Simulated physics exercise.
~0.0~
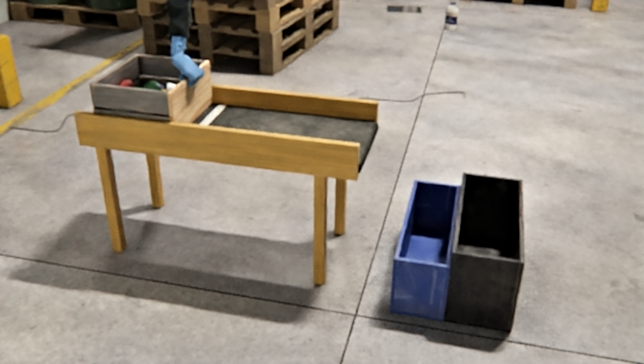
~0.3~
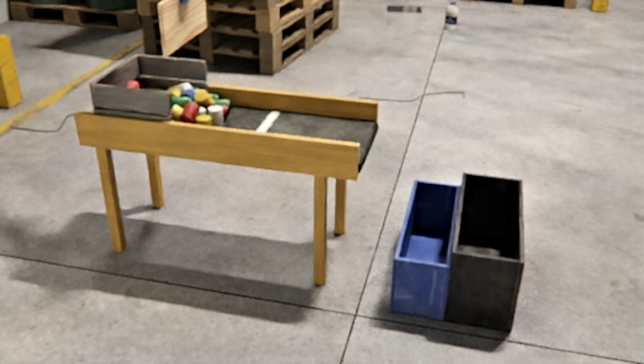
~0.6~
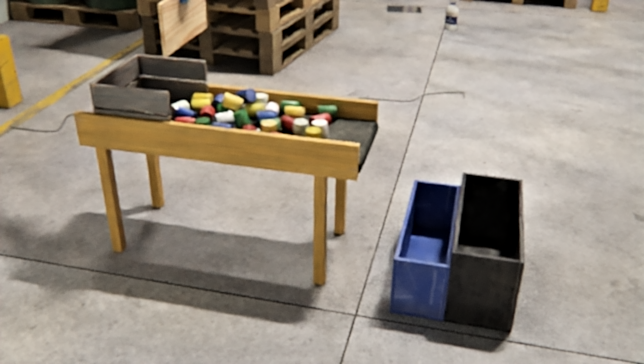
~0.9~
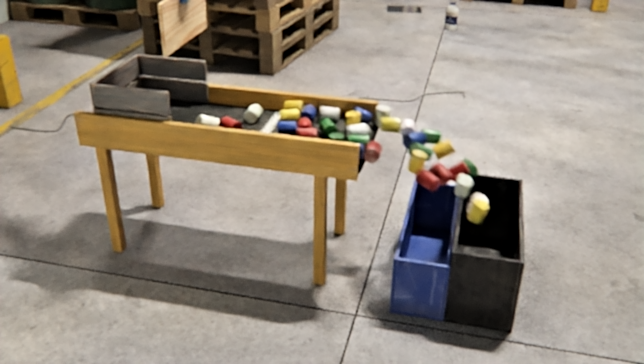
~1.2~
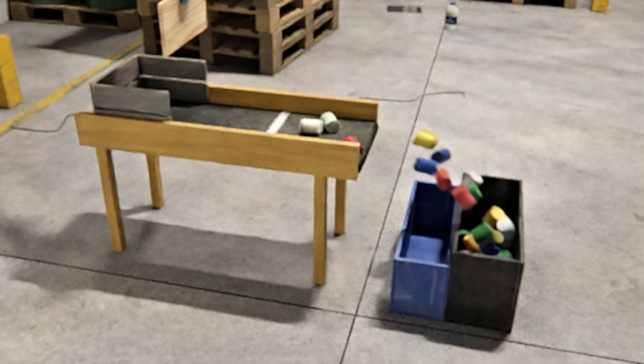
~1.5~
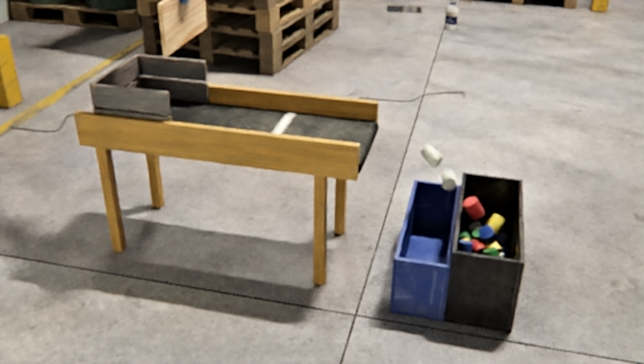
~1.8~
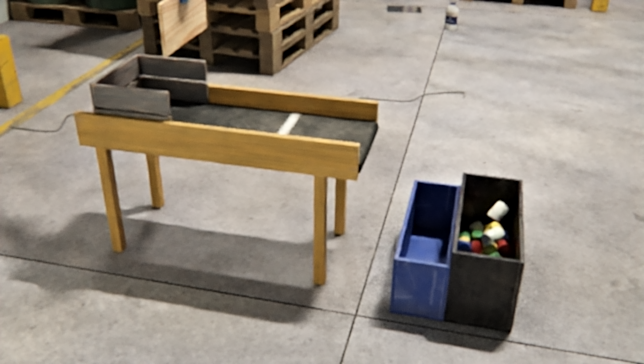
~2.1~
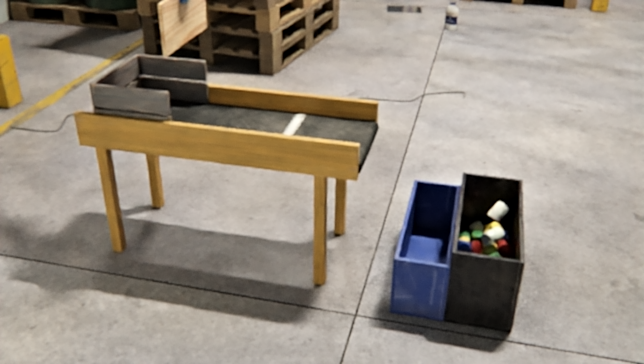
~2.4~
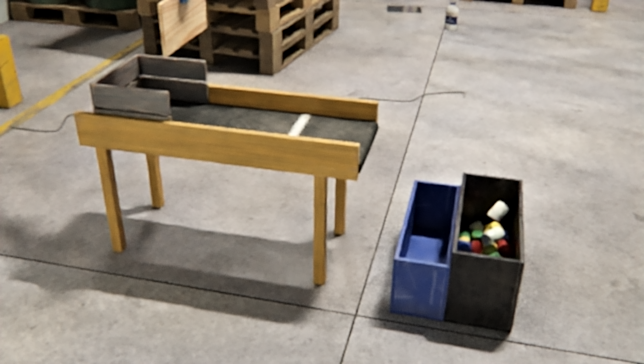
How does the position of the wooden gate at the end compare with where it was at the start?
At the start the gate stands down on the conveyor, closing off the right side of the grey pen. By the end it is raised well above the belt, in front of the pallets, leaving the pen open.
